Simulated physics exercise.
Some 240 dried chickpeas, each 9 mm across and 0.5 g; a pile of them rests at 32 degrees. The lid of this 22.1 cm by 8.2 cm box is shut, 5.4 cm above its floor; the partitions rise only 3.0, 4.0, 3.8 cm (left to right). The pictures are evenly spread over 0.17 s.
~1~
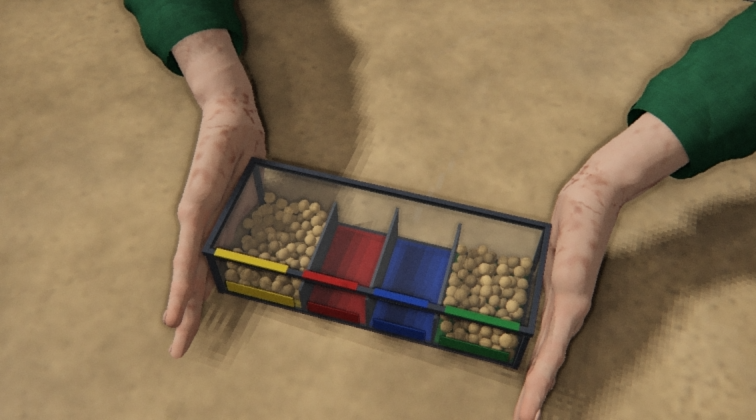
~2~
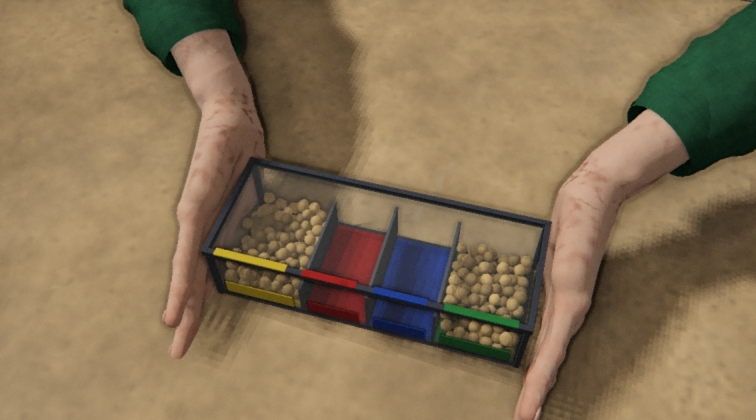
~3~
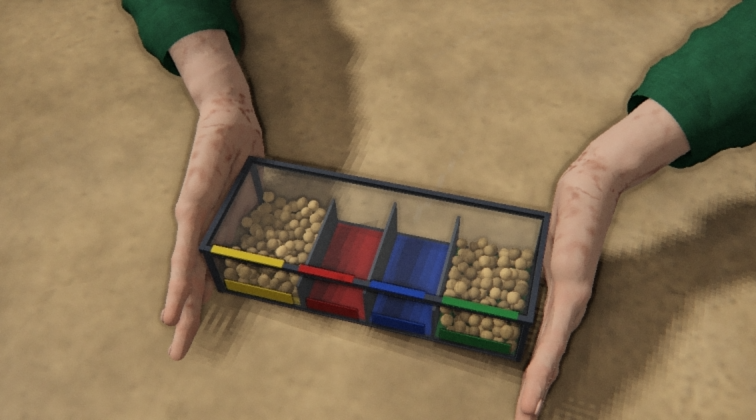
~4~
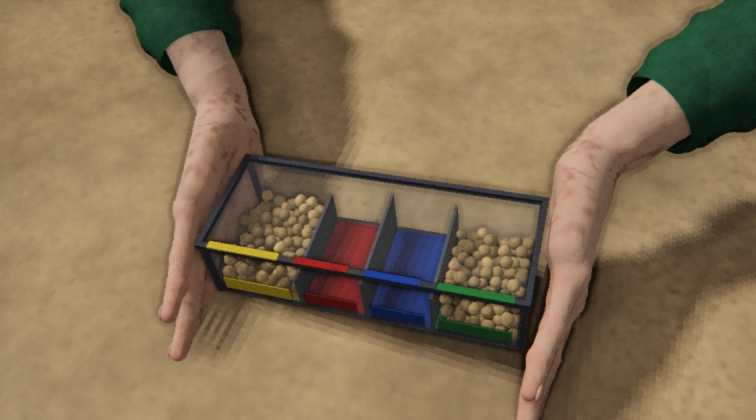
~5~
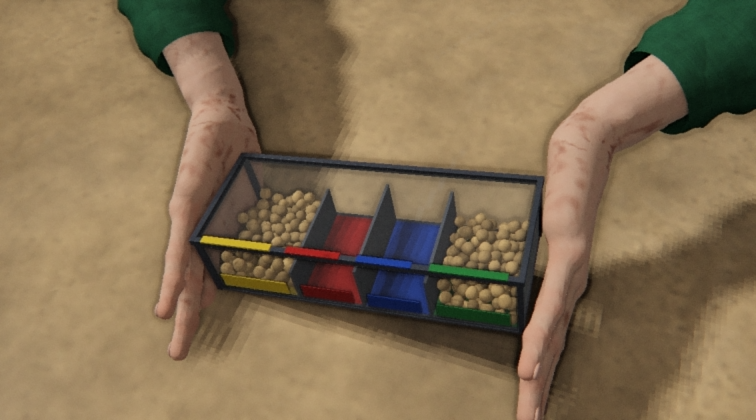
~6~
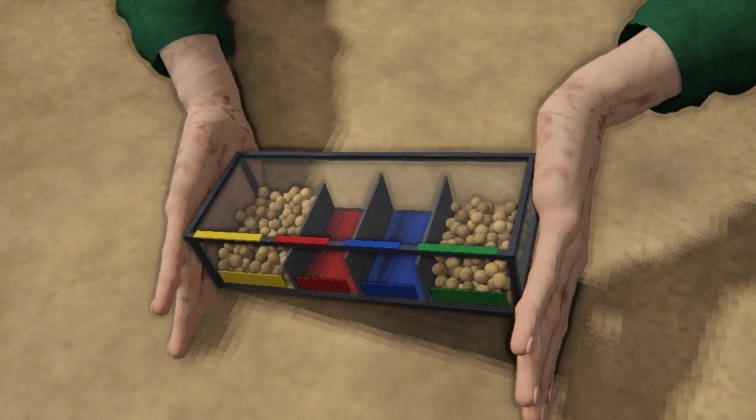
On a sandy brown surface, two hands in green sleeves hold a clear lidded box of dried chickpeas, piled in the yellow and green end sections, and gradually tilt and turn it while the red and blue middle sections stay empty.
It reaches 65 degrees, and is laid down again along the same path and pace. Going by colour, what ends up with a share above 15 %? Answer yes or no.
Red compartment: No; blue compartment: No; green compartment: Yes; yellow compartment: Yes.
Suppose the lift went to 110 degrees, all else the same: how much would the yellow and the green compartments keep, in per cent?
In that case yellow 65; green 25.
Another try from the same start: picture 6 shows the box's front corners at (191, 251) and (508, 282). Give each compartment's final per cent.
Red 0, blue 5, green 40, yellow 55.
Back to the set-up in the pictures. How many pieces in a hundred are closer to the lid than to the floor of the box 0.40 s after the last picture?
Some 20 per cent.
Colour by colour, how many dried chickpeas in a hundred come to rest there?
Red 0, blue 5, green 35, yellow 55.
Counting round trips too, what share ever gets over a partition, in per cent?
Roughly 5 per cent.
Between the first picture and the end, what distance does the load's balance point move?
Some 1.5 cm.
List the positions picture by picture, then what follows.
The first picture shows box tilt 0 degrees, front corners at (210, 250) and (528, 329); green 45 %, yellow 55 %.
The second picture shows box tilt 1 degrees, front corners at (209, 250) and (528, 327).
The third picture shows box tilt 3 degrees, front corners at (207, 247) and (527, 318).
The fourth picture shows box tilt 7 degrees, front corners at (203, 244) and (525, 302), lowest corner left back.
The fifth picture shows box tilt 12 degrees, front corners at (198, 239) and (519, 279), lowest corner left back.
The sixth picture shows box tilt 17 degrees, front corners at (192, 235) and (509, 253), lowest corner left back; green 45 %, yellow 55 %.
Then, 0.40 s after the last picture, tilt 64 degrees; green 40 %, yellow 55 %.
Then, 0.67 s after the last picture, tilt 25 degrees; blue 5 %, green 35 %, yellow 55 %.
Then, 1.04 s after the last picture, tilt 0 degrees; blue 5 %, green 35 %, yellow 55 %.
In the end, red 0 %, blue 5 %, green 35 %, yellow 55 %.
